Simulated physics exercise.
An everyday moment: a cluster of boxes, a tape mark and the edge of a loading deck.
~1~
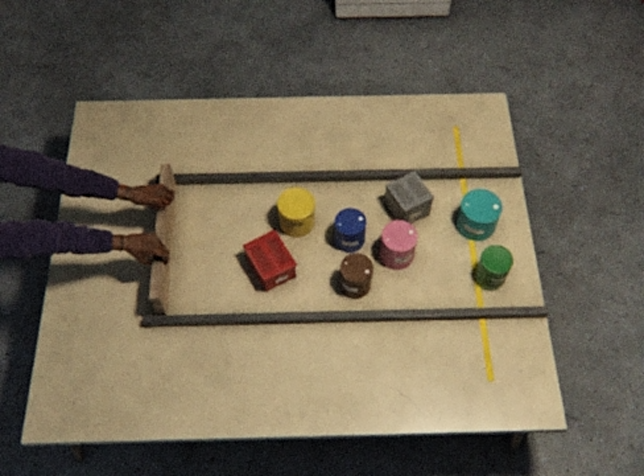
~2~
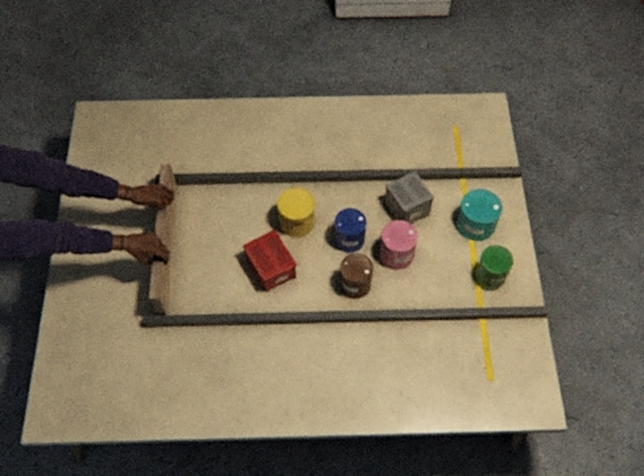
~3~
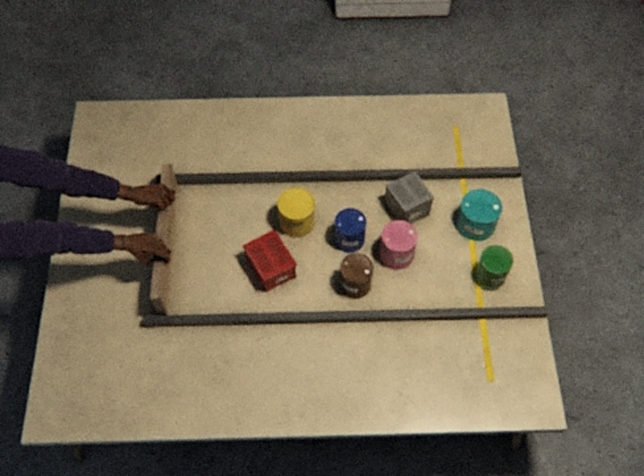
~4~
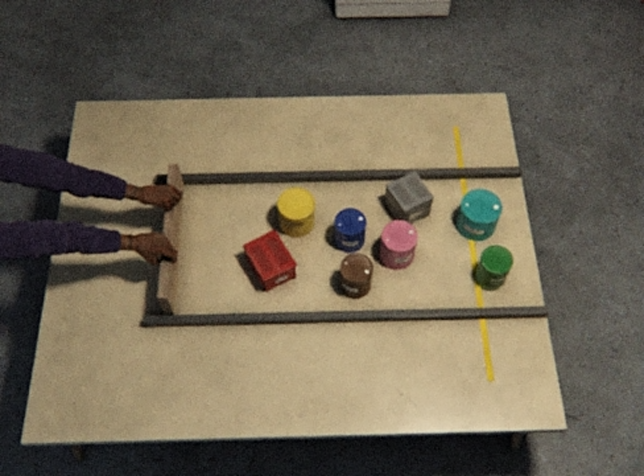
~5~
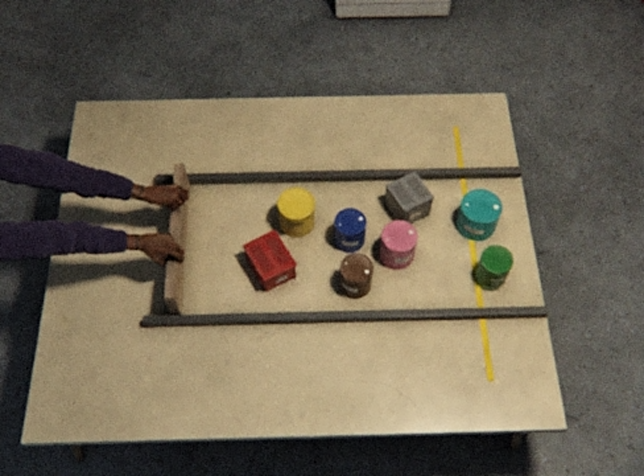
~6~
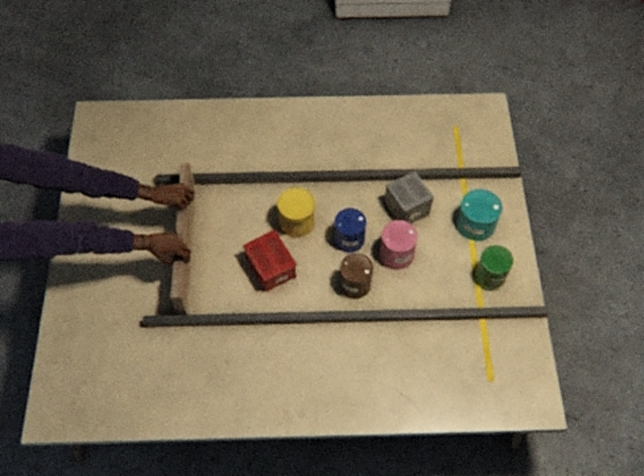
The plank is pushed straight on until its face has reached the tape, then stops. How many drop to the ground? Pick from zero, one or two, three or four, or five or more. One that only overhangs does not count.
In the end the number that fall off is one or two.
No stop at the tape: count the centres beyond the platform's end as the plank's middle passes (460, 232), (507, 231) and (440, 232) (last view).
The counts: 1, 5 and 0.
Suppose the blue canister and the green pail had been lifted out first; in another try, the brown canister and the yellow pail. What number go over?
Fallen: 0, and 0 in the other try.
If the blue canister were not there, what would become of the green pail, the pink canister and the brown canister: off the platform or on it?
The green pail goes over; the pink canister remains up; the brown canister holds on.
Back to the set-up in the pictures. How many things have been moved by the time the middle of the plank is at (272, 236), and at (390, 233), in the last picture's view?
1 and 6.
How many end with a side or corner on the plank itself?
In contact: 3.
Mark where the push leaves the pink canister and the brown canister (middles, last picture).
The pink canister at (531, 250), the brown canister at (535, 287).
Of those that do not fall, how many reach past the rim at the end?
4 of them.
Soon after, none off yet; green pail at rest near (494, 269); turquoise canister at rest near (479, 215); grey tote at rest near (408, 200).
By the end, the number that fall off is one or two; fallen, green pail.
